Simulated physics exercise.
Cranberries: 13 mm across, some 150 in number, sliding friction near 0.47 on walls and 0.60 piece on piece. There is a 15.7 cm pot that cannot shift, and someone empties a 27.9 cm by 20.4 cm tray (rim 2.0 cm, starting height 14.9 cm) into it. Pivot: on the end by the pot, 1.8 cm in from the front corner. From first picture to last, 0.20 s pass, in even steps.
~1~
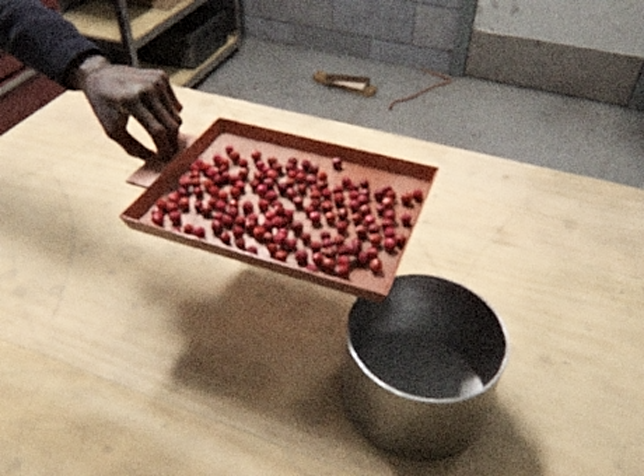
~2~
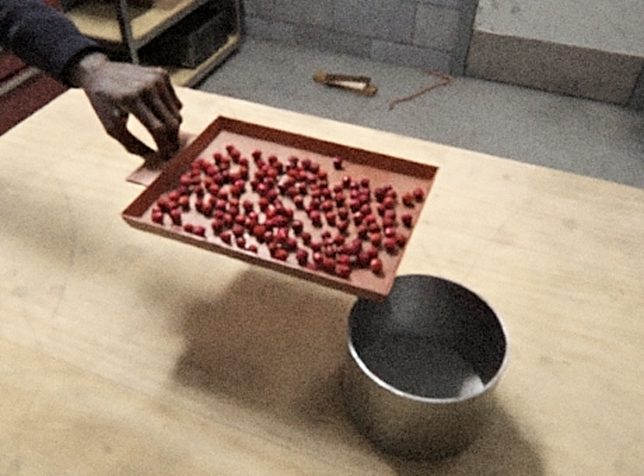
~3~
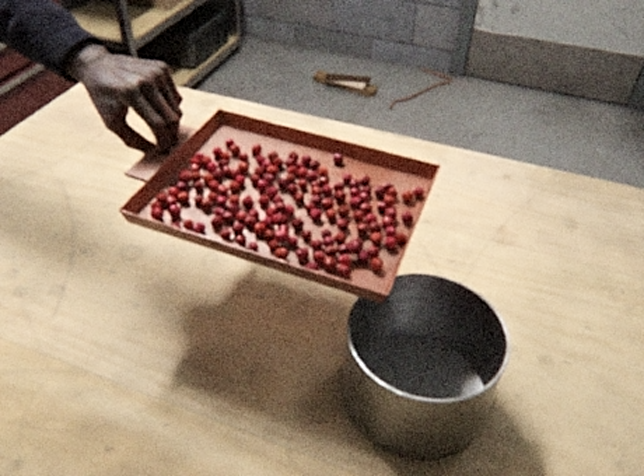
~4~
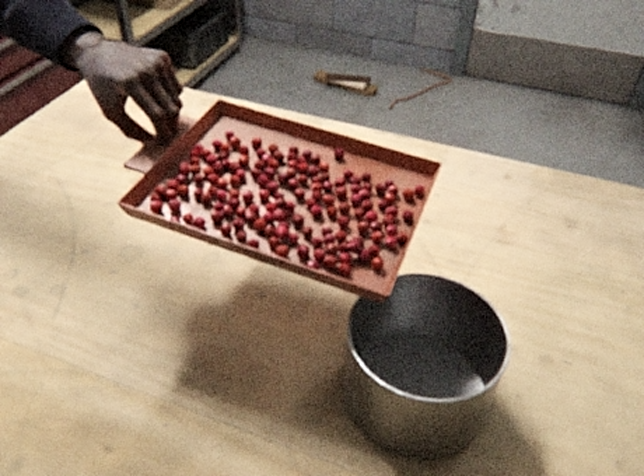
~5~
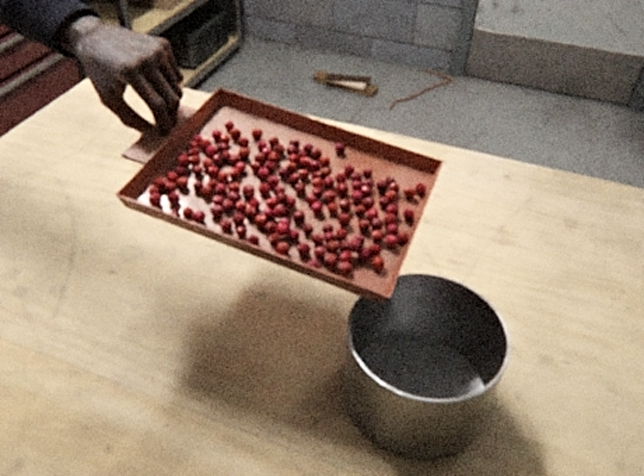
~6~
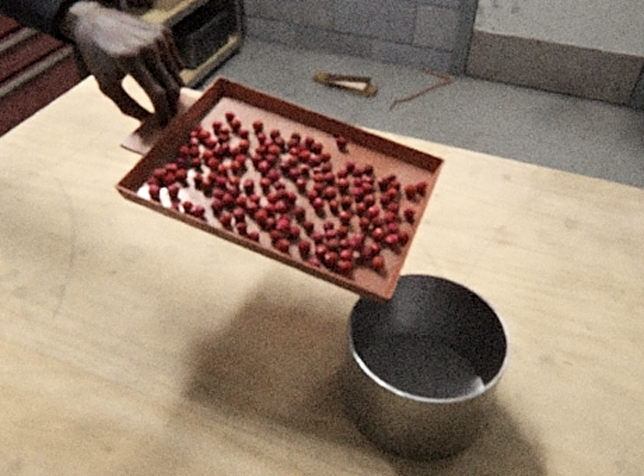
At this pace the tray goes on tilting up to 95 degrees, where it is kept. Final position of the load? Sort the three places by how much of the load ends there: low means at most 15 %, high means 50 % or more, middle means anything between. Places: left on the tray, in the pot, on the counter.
Tray - low, pot - high, counter - low.
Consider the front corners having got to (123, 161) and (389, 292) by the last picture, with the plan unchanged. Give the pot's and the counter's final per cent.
Split: Pot = 70, counter = 30.
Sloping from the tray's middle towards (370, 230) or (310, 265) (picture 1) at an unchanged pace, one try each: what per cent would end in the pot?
That would be close to 65 per cent, then close to 50 per cent.
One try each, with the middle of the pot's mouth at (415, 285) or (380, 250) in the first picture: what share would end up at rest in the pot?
In order, about 40 and about 0 per cent.
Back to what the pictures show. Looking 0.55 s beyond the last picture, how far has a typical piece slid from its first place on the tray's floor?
It has moved some 6 cm from its start.
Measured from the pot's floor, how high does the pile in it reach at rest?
It reaches roughly 4.0 cm.
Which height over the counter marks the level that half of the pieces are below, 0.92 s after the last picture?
Height: Around 24 cm.
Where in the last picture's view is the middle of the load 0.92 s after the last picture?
At that time the load is centred around (394, 213).
Then, 0.55 s after the last picture, tilt 50 degrees; the tray holds 100 %, the pot 0 %.
Then, 0.92 s after the last picture, tilt 77 degrees; the tray holds 100 %, the pot 0 %.
Then, 1.37 s after the last picture, tilt 95 degrees; the tray holds 5 %, the pot 90 %.
In the end, tray 0 %, pot 95 %, counter 5 %.
